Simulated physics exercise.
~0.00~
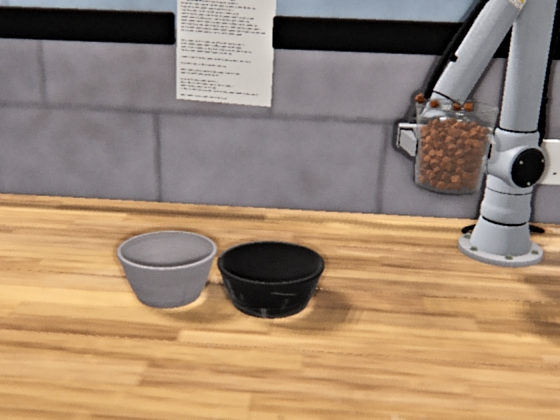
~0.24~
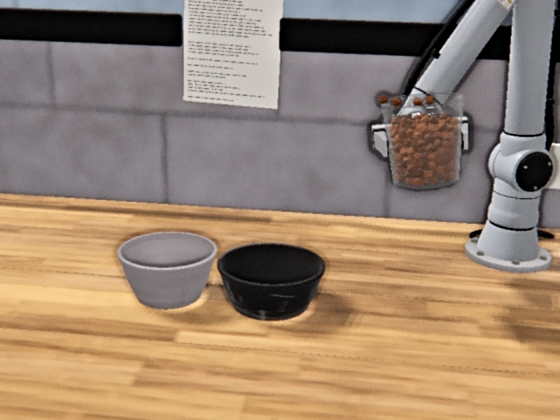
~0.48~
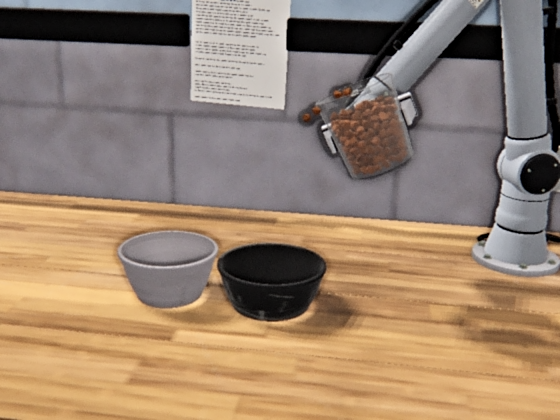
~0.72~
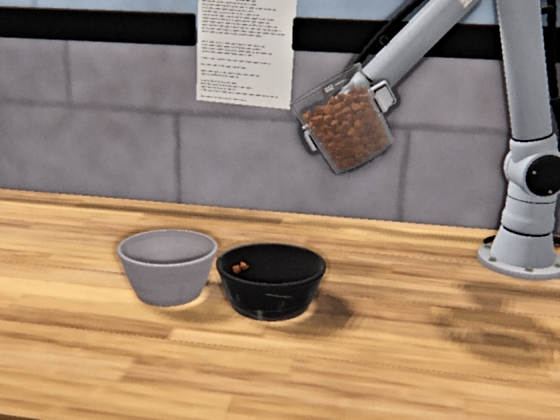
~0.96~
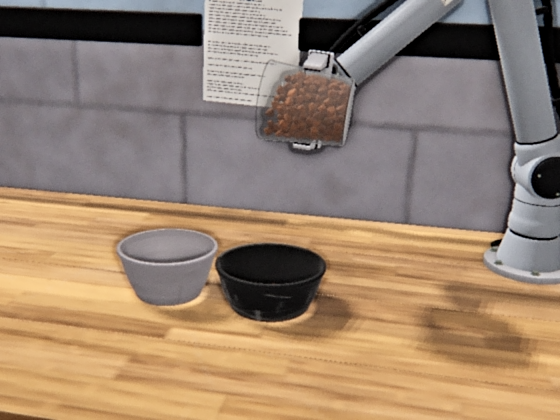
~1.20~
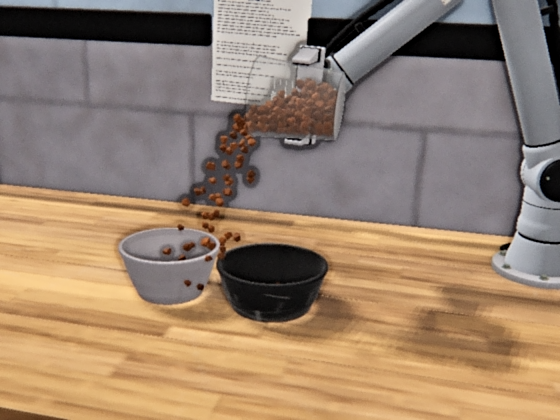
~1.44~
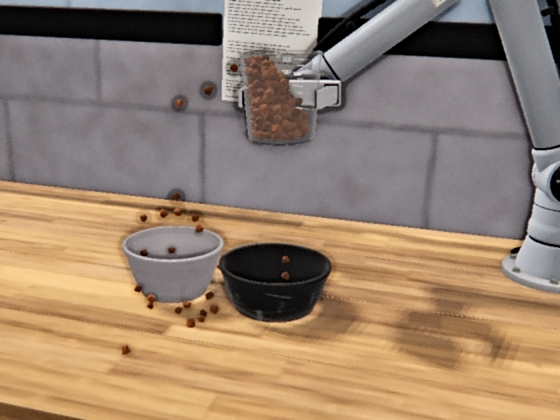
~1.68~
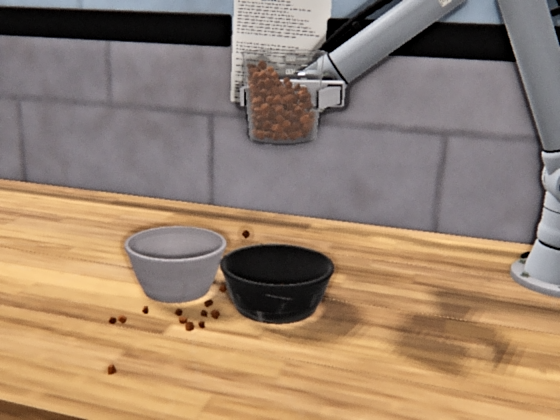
To begin with, a robot arm holds a clear cup full of brown pellets at the right, above a wooden counter where a grey bowl and a black bowl sit side by side. The arm carries the cup left, tilting it as it goes, and a few pellets drop into the black bowl. With the cup on its side, a stream pours out toward the grey bowl, some pellets bouncing around its rim. The arm then swings the cup upright, flinging out a few more. Finally the cup hangs still, mostly full, with stray pellets scattered around the bowls.
